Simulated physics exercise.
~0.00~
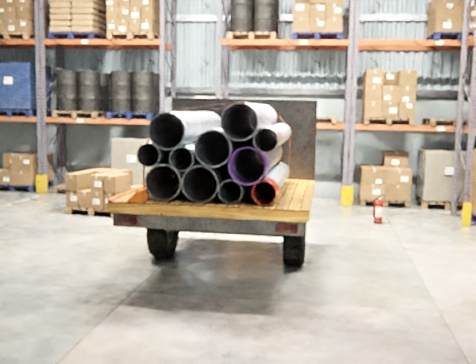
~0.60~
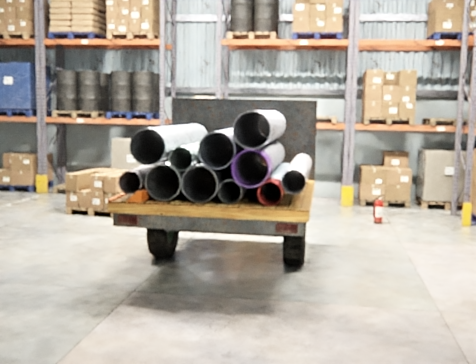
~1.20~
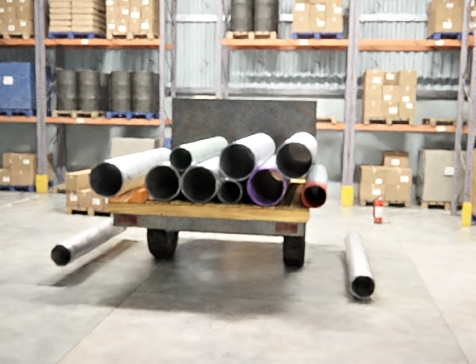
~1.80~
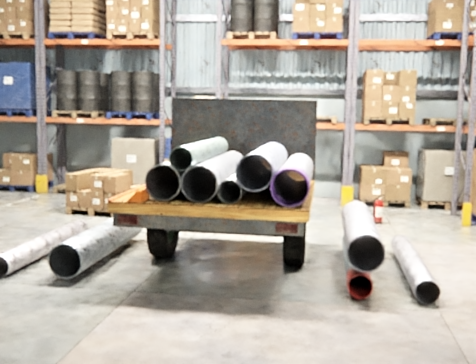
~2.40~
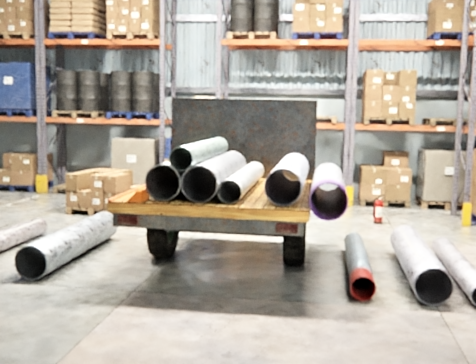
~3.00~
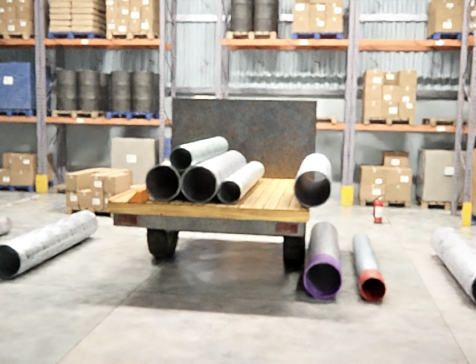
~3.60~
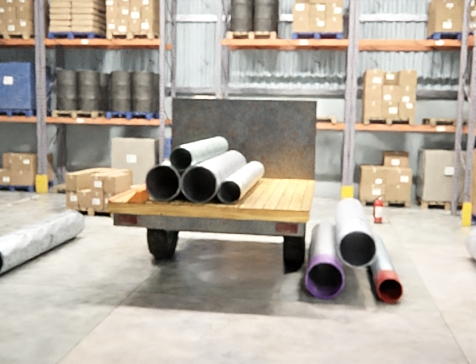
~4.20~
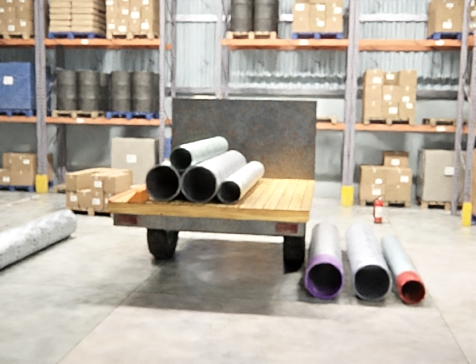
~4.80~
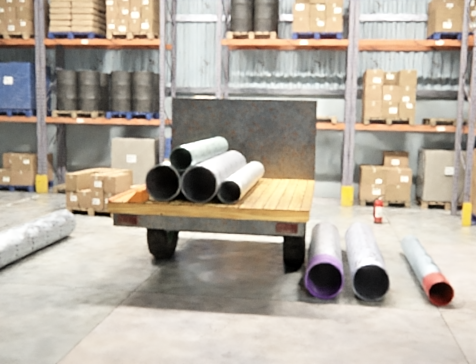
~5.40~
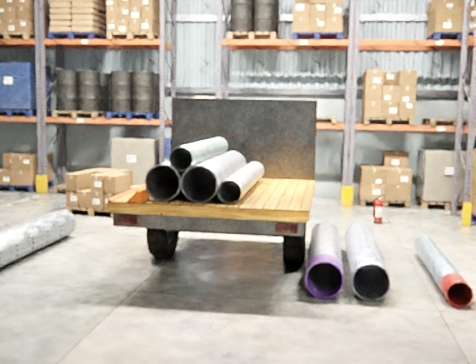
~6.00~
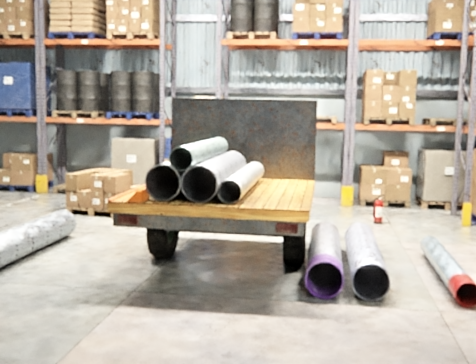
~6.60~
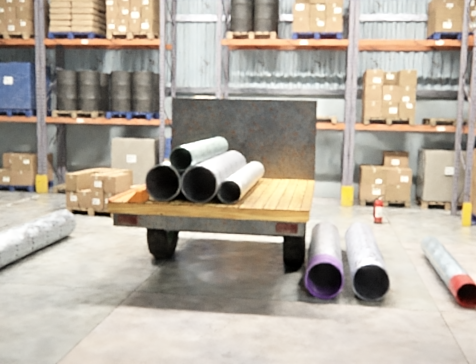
Warehouse floor, stacked steel pipes spilling off both sides of a parked trailer, red then purple dropping right, four staying aboard.
